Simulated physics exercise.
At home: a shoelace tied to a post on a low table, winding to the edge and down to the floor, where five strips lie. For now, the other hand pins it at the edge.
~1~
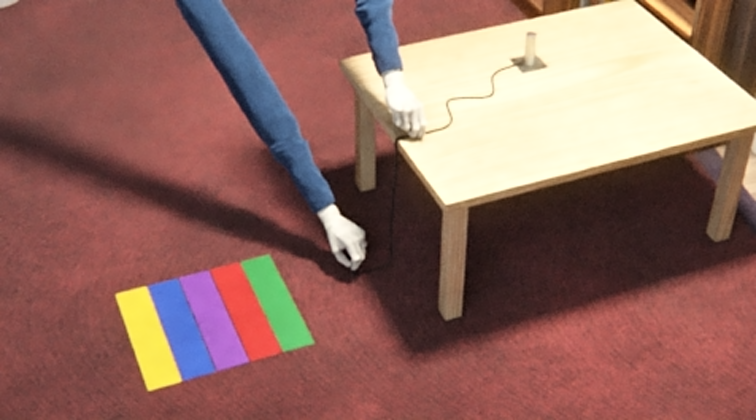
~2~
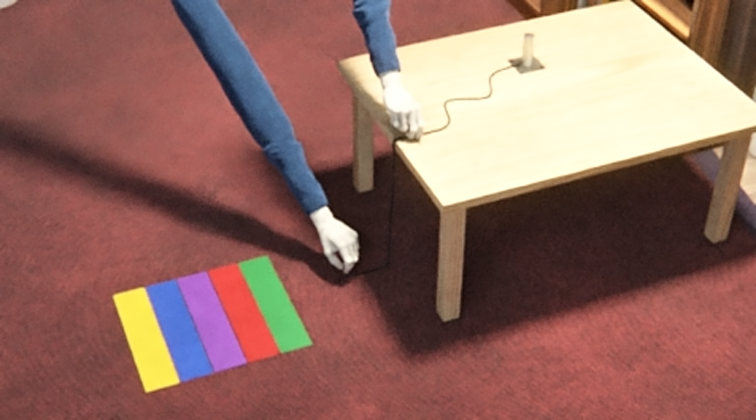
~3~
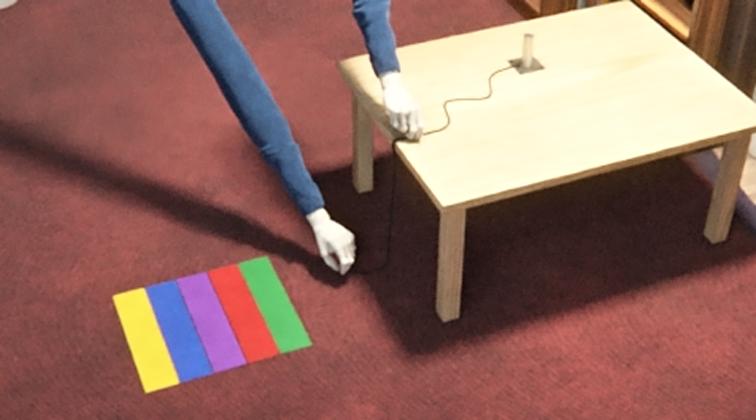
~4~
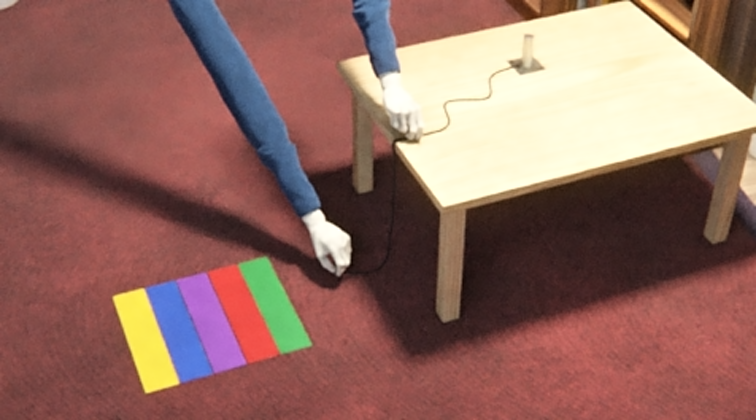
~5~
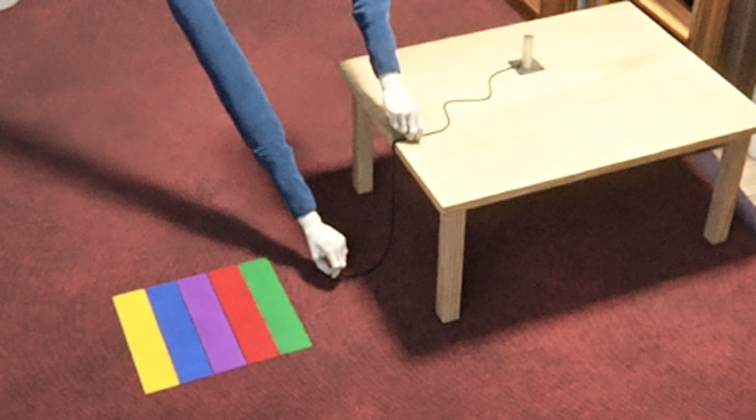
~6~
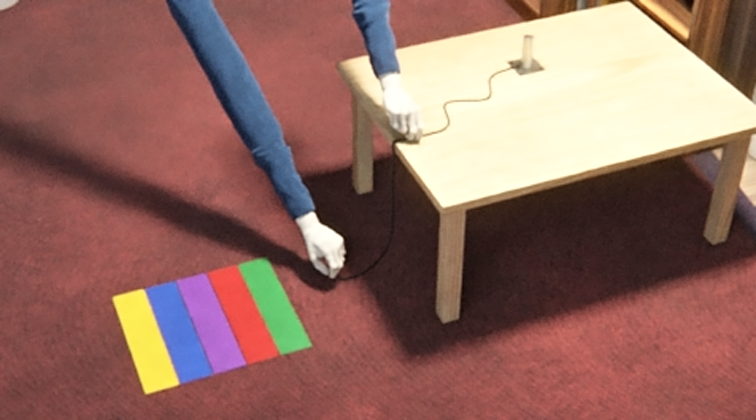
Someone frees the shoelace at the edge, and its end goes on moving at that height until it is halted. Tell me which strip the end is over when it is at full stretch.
It is over the purple strip.
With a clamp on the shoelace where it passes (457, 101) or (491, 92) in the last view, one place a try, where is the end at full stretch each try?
In that order: (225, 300) and (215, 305).
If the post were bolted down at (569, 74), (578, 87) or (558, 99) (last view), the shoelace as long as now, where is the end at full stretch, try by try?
First (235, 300), then (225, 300), then (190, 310).
Soon after, end near (266, 291); over green.
After that, end near (226, 302); over red.
At the stop, end near (203, 308); over purple. It gets as far as the purple strip.
